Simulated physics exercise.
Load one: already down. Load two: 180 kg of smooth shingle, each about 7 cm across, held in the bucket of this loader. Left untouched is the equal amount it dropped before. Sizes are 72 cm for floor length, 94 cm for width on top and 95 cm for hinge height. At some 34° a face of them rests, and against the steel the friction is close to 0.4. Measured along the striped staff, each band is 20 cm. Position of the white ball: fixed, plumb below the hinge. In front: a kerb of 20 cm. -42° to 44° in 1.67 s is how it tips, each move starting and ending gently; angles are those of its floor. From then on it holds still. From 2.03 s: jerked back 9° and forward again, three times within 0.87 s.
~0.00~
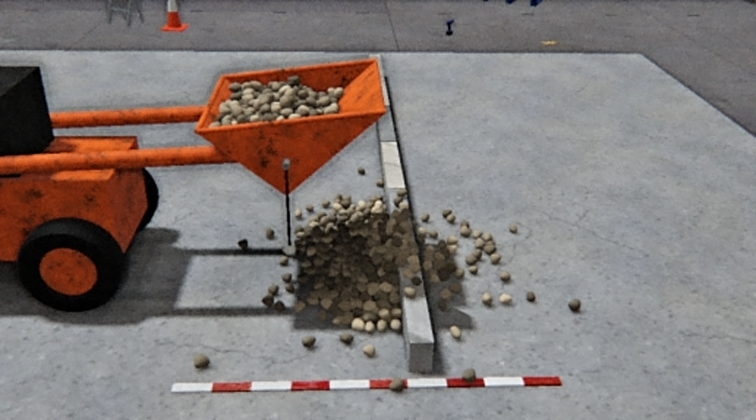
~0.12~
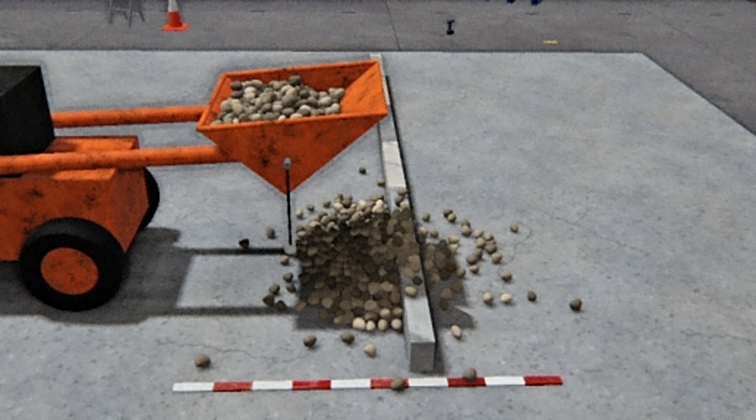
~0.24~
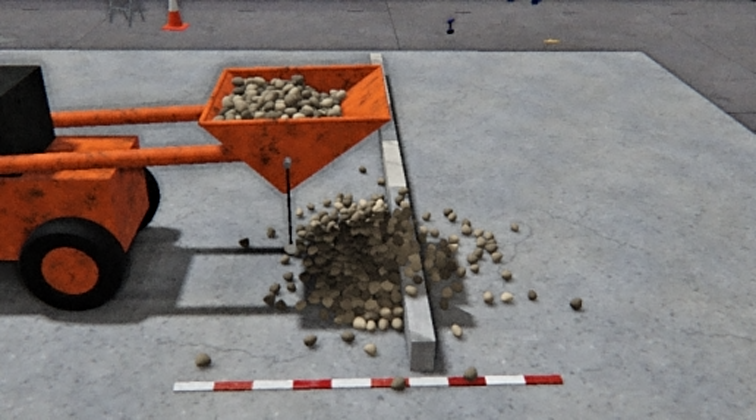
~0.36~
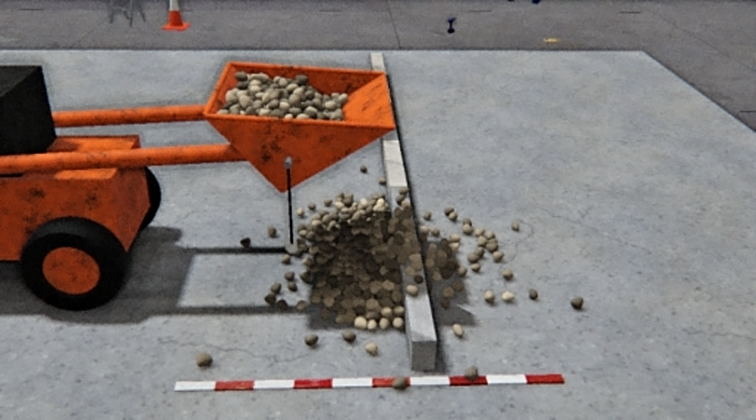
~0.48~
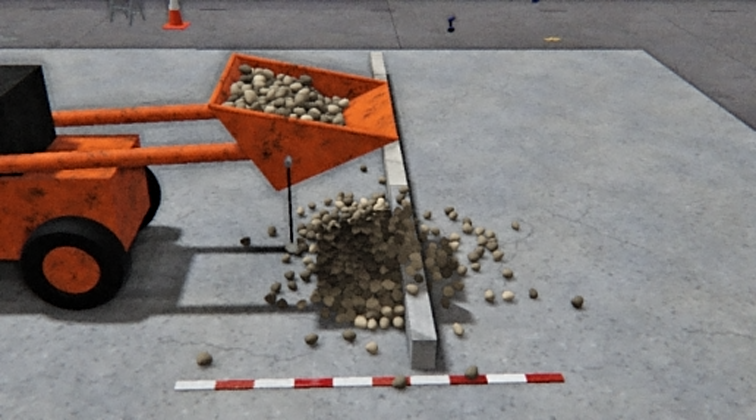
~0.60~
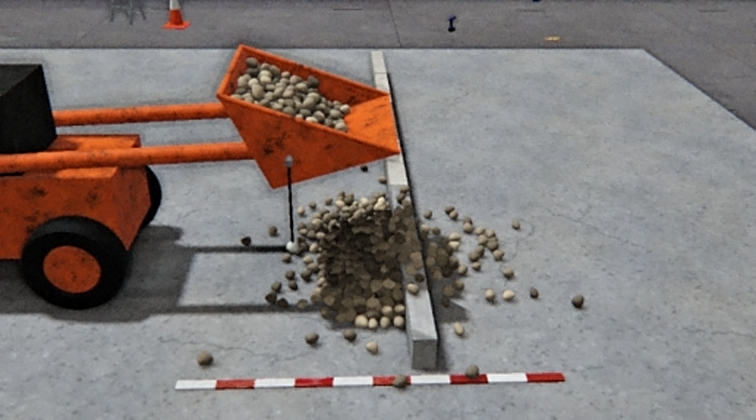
An orange loader slowly tilts its bucket of stones down to the right above a stone pile.
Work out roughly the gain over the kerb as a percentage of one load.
Close to 31 parts in a hundred.
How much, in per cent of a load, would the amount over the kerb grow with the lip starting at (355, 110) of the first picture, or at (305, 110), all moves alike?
Case one about 5 %, case two about 0 %.
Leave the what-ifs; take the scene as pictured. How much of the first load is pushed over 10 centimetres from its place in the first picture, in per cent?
Near 15 per cent, I reckon.
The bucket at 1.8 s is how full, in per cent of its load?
About 10 percent is still in there.
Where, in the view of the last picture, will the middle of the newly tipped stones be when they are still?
Around (382, 245).
After 1.2 s the floor is at 30°; in per cent of one load, 97 in the bucket, 92 on this side of the kerb, 11 over the kerb; the foremost stones are at (513, 257).
After 1.8 s the floor is at 44°; in per cent of one load, 12 in the bucket, 160 on this side of the kerb, 28 over the kerb; the foremost stones are at (514, 257).
After 3.3 s the floor is at 44°; in per cent of one load, 0 in the bucket, 157 on this side of the kerb, 43 over the kerb; the foremost stones are at (558, 264).
After 5.8 s the floor is at 44°; in per cent of one load, 0 in the bucket, 157 on this side of the kerb, 43 over the kerb; the foremost stones are at (558, 264). Net gain over the kerb, 31.
